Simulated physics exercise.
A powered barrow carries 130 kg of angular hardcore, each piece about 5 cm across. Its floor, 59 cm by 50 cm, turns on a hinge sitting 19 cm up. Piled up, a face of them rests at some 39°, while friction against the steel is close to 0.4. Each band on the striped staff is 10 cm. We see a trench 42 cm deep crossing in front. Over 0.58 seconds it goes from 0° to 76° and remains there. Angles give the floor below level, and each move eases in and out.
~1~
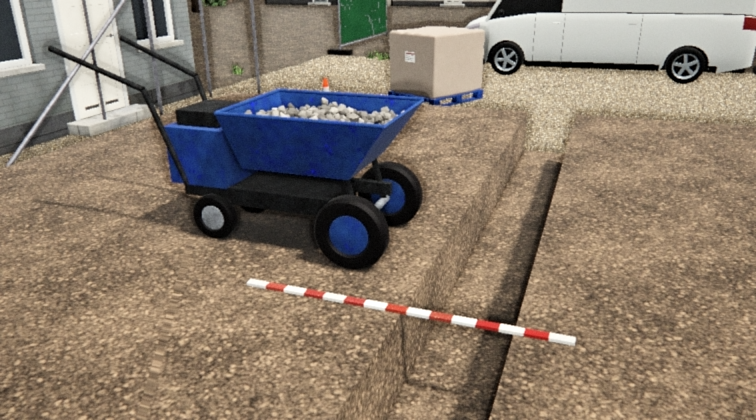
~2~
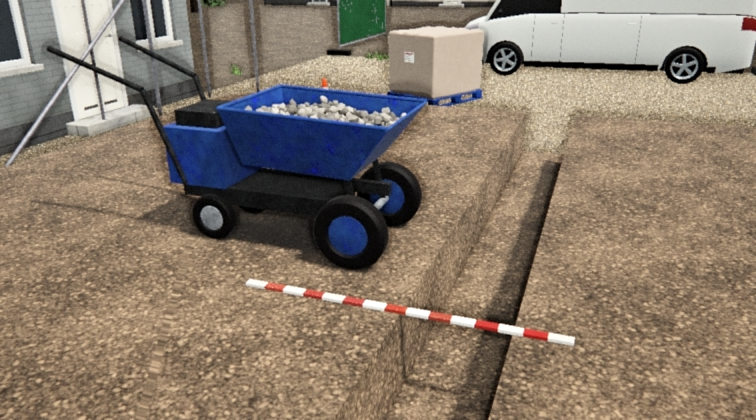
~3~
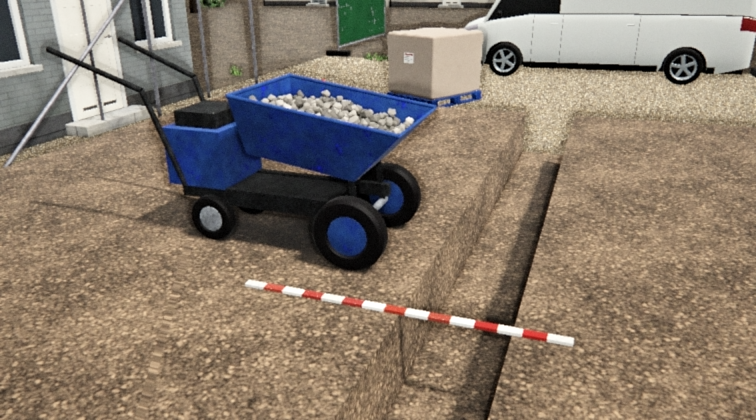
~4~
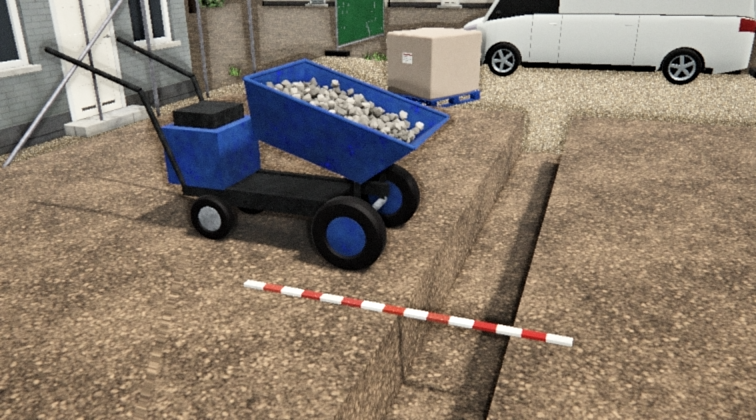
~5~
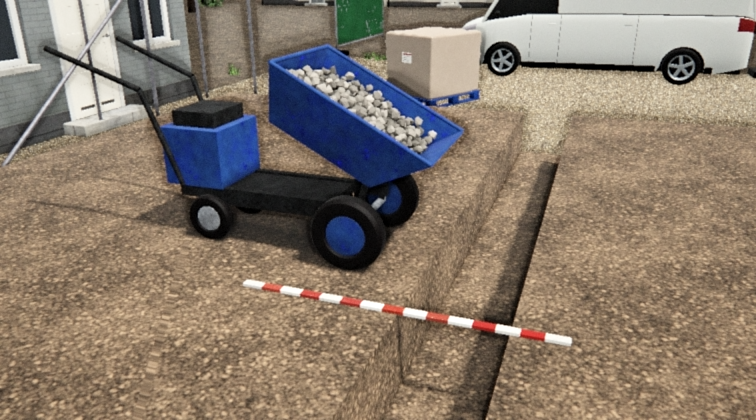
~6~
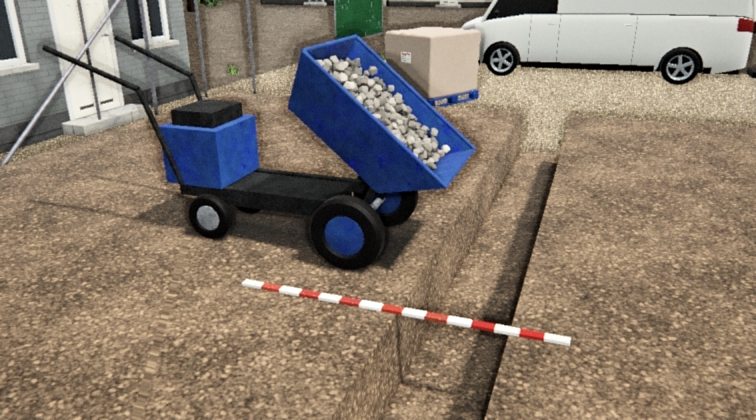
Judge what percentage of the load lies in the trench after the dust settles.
About 62 %.
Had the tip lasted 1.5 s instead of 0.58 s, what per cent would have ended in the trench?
Roughly 95 per cent.
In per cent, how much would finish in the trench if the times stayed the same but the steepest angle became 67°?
Some 45% would finish there.
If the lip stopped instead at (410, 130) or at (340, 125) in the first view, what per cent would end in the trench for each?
Around 40 and then 95 percent.
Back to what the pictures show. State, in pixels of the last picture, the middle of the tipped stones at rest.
Centre estimate: Around (512, 317).
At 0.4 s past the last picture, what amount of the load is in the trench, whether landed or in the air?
By that point it's something like 30 in a hundred.
Then, 0.1 s after the last picture the floor is at 63°, 100 % in the tray; the foremost stones are at (460, 199).
Then, 0.4 s after the last picture the floor is at 76°, 61 % in the tray, 30 % in the trench, 9 % past the trench; the foremost stones are at (549, 279).
Then, 0.7 s after the last picture the floor is at 76°, 12 % in the tray, 50 % in the trench, 39 % past the trench; the foremost stones are at (745, 300).
Then, 2.7 s after the last picture the floor is at 76°, 0 % in the tray, 62 % in the trench, 38 % past the trench; the foremost stones are past the picture's edge.
